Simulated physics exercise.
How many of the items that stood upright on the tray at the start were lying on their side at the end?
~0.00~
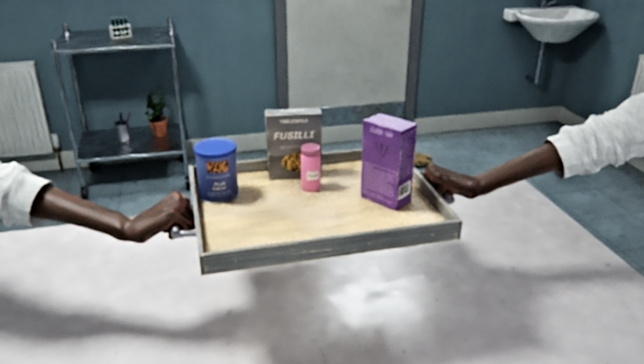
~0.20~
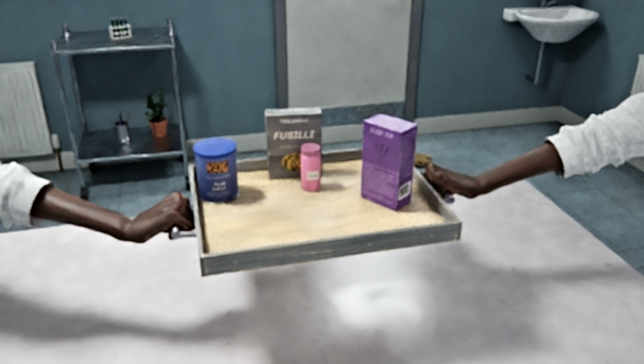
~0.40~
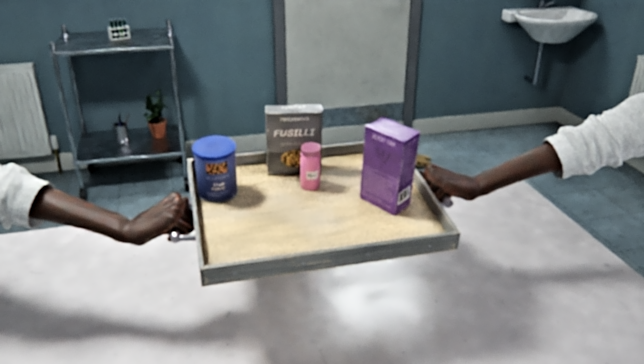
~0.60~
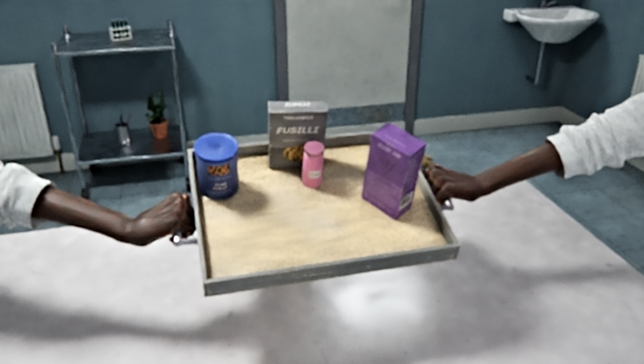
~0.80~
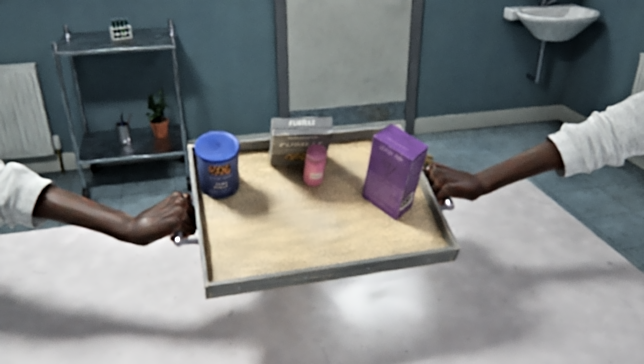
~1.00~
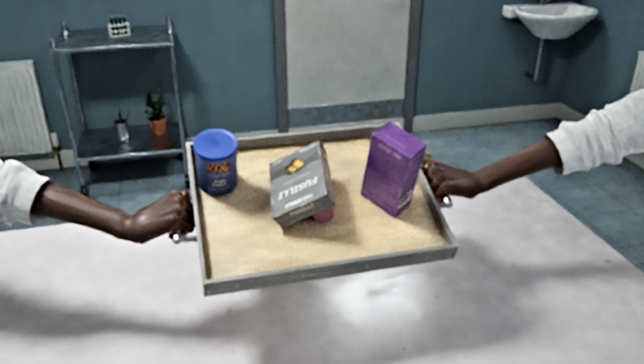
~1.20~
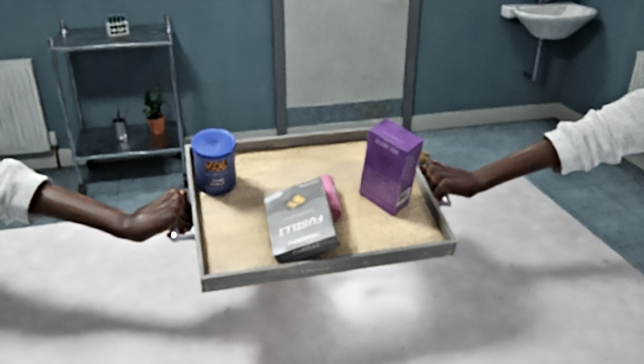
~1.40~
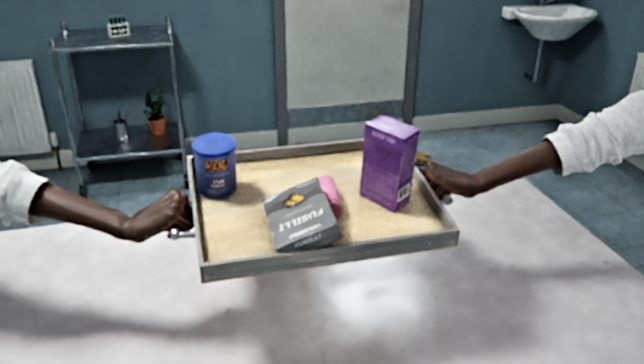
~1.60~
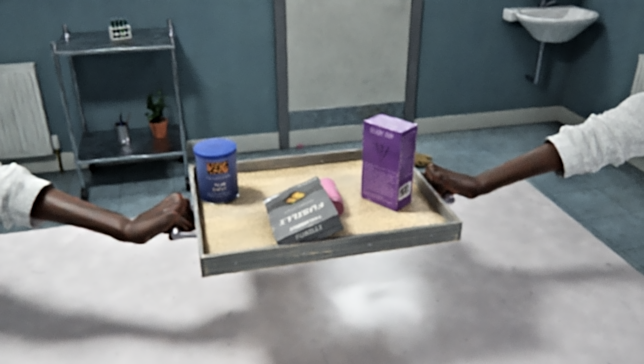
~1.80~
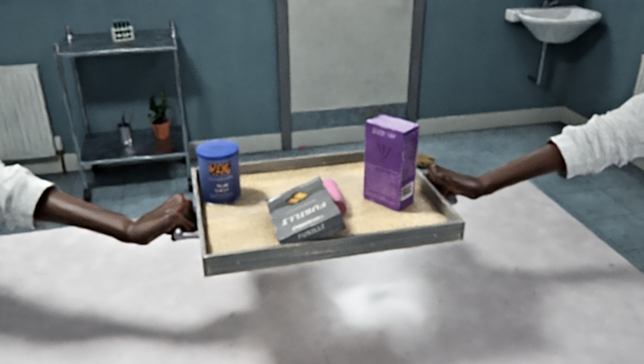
Two of them were lying on their side at the end, the grey packet and the pink shaker.
